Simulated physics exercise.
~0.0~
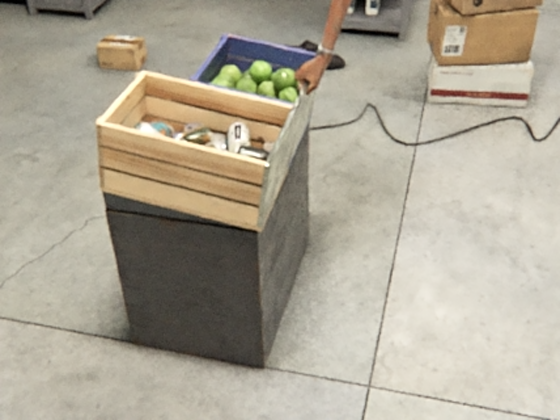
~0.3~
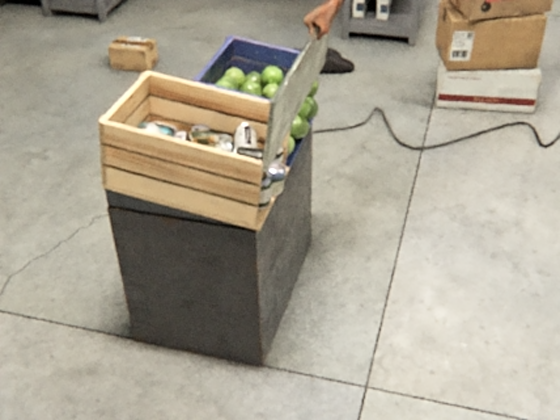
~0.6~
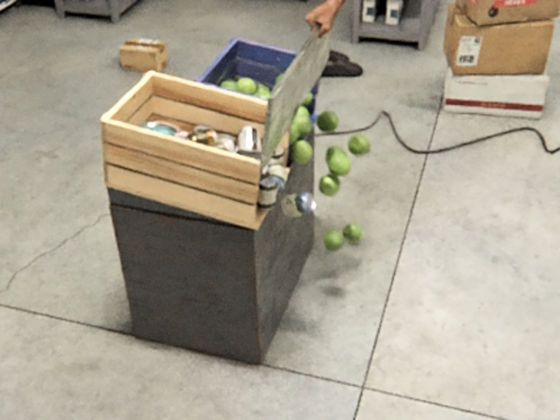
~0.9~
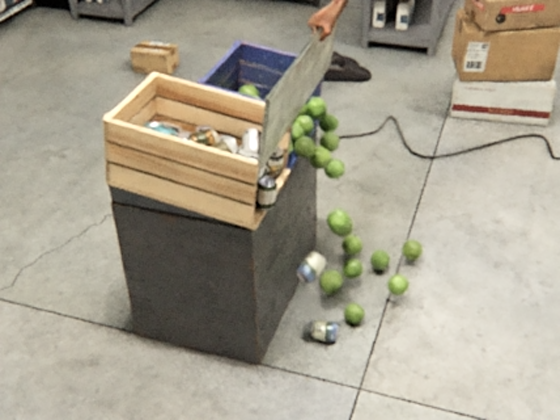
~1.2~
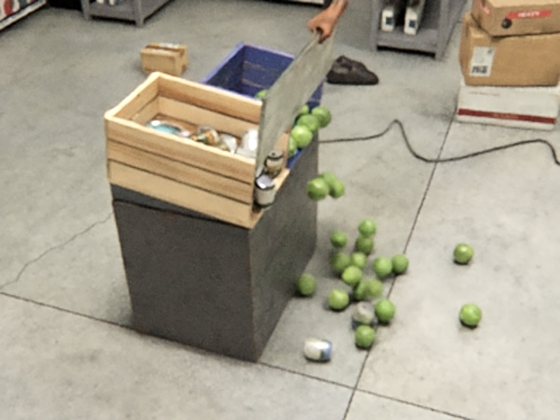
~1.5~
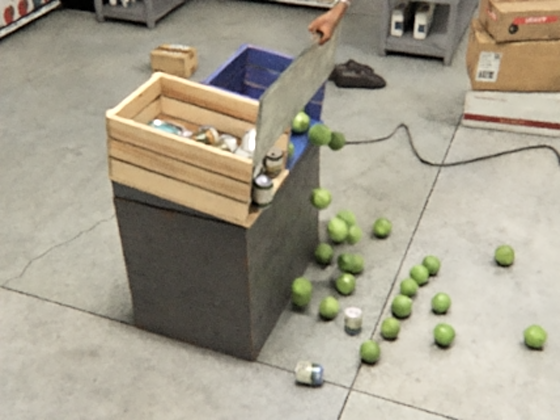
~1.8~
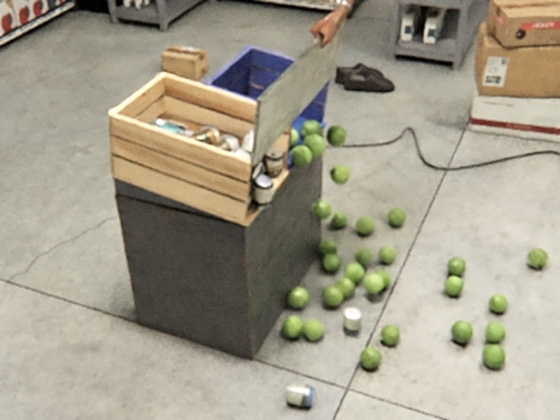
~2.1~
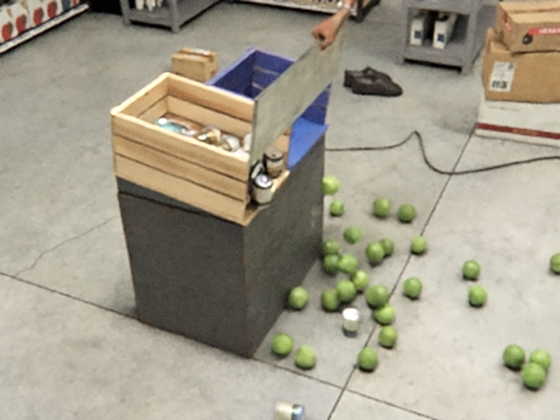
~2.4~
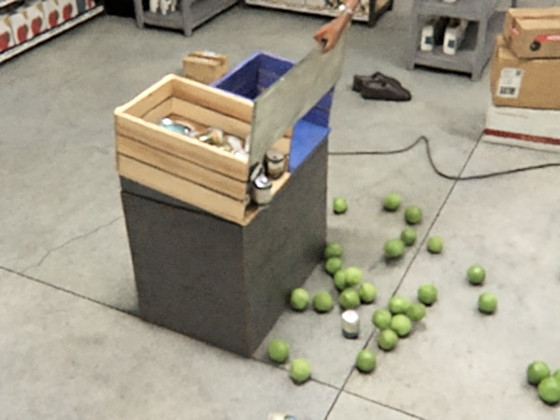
A hand raises a grey panel at the right ends of two bins on a dark grey block, seen from above in a store-like room with a concrete floor. The wooden bin in front holds small cans, and the blue one behind holds green apples. As the panel lifts, apples pour out to the right, and two cans drop beside the block. The apples bounce and roll across the floor while the view drifts slightly sideways. Finally the blue bin is empty, its apples scattered at right, while most cans remain in the wooden bin, some bunched at its open end.
